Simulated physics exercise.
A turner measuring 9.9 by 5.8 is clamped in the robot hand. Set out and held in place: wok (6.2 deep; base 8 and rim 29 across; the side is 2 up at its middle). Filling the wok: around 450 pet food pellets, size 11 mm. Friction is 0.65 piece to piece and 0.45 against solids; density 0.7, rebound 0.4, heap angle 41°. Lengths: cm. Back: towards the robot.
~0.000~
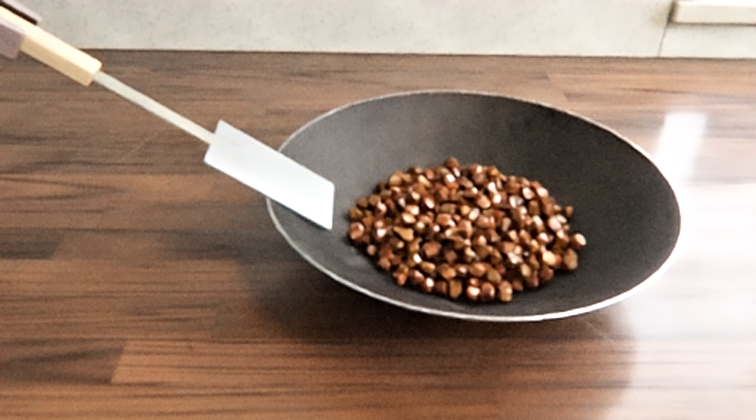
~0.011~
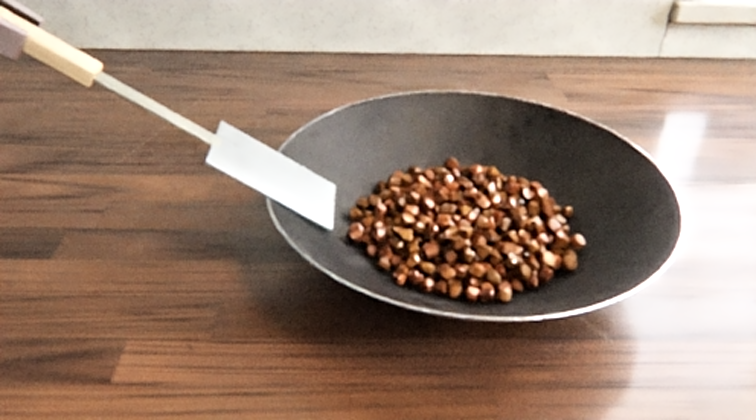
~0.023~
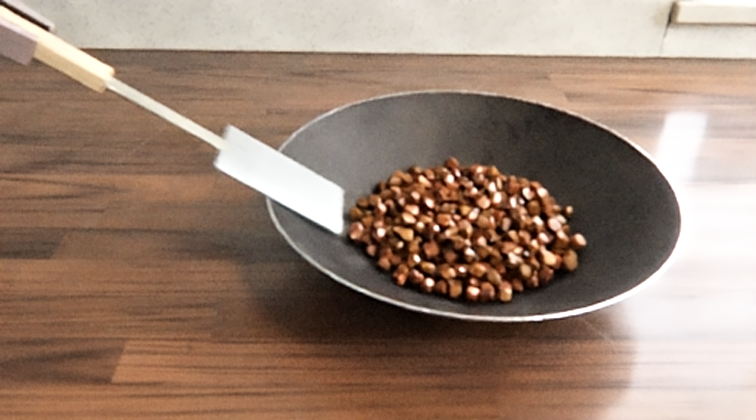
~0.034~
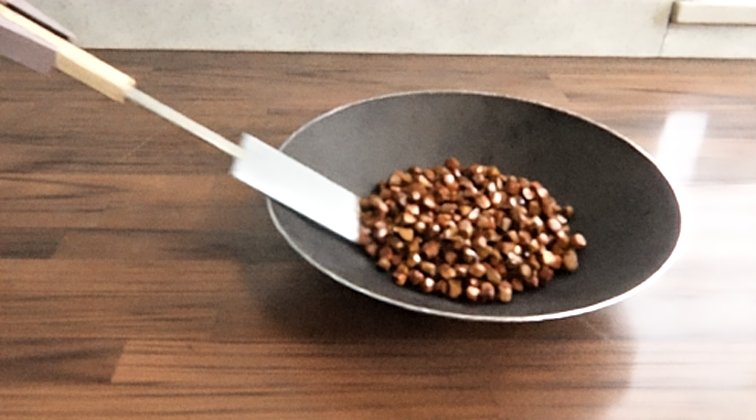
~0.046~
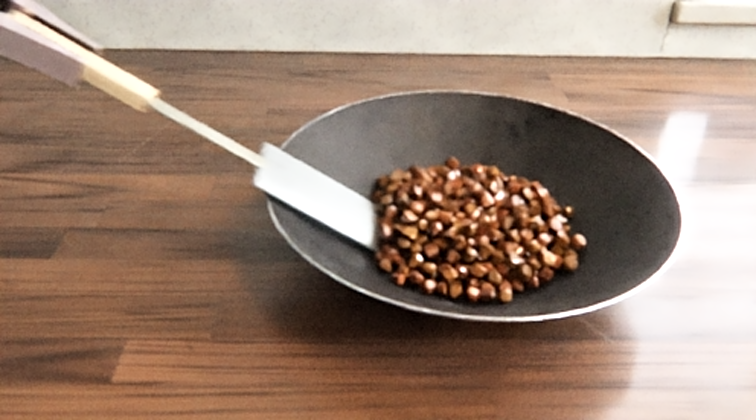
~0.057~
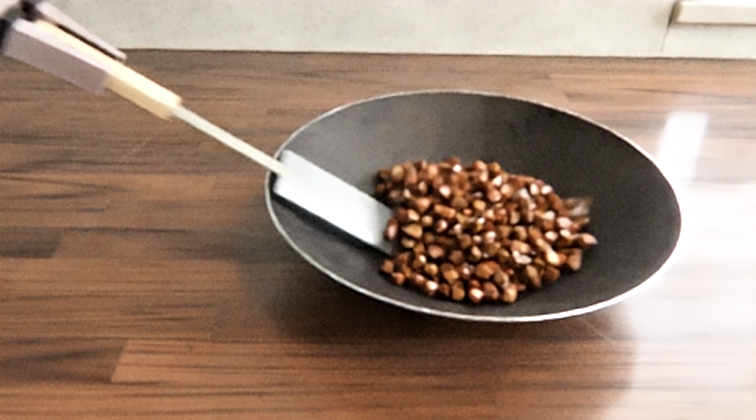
On a wood-grain countertop, a dark wok holds a heap of small brown pellets, with a flat white turner resting over its left side. The turner, held by a robot gripper, slides gradually right and slightly down into the wok, meets the heap's left edge and nudges the pellets a little rightward.
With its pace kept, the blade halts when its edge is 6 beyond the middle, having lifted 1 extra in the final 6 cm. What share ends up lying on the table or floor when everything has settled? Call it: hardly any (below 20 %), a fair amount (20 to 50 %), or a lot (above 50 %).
Hardly any.
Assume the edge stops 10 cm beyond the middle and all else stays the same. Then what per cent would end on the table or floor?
Estimate: Approx. 35 %.
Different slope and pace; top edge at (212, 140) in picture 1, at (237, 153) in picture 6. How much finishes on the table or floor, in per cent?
5 per cent.
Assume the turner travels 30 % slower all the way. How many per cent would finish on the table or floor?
The share on the table or floor would be about 10 percent.
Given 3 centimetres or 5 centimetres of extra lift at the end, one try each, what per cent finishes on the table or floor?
Close to 10 and 10 percent respectively.
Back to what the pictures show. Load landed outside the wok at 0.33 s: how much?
My estimate is roughly 10 %.
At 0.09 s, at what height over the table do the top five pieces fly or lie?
They are near 7 cm up.
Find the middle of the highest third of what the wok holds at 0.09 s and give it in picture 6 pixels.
Around (497, 200).
After 0.09 s, sloping 34°, highest piece 7 above the table; 450 in the wok.
After 0.11 s, sloping 34°, highest piece 9 above the table; 446 in the wok, 4 on the blade or in flight.
After 0.33 s, sloping 34°, highest piece 8 above the table; 406 in the wok, 37 on the table or floor, 7 on the blade or in flight.
After 1.38 s, sloping 34°, highest piece 7 above the table; 404 in the wok, 46 on the table or floor.
At rest, 404 in the wok, 46 on the table or floor. That is 10 % on the table or floor.
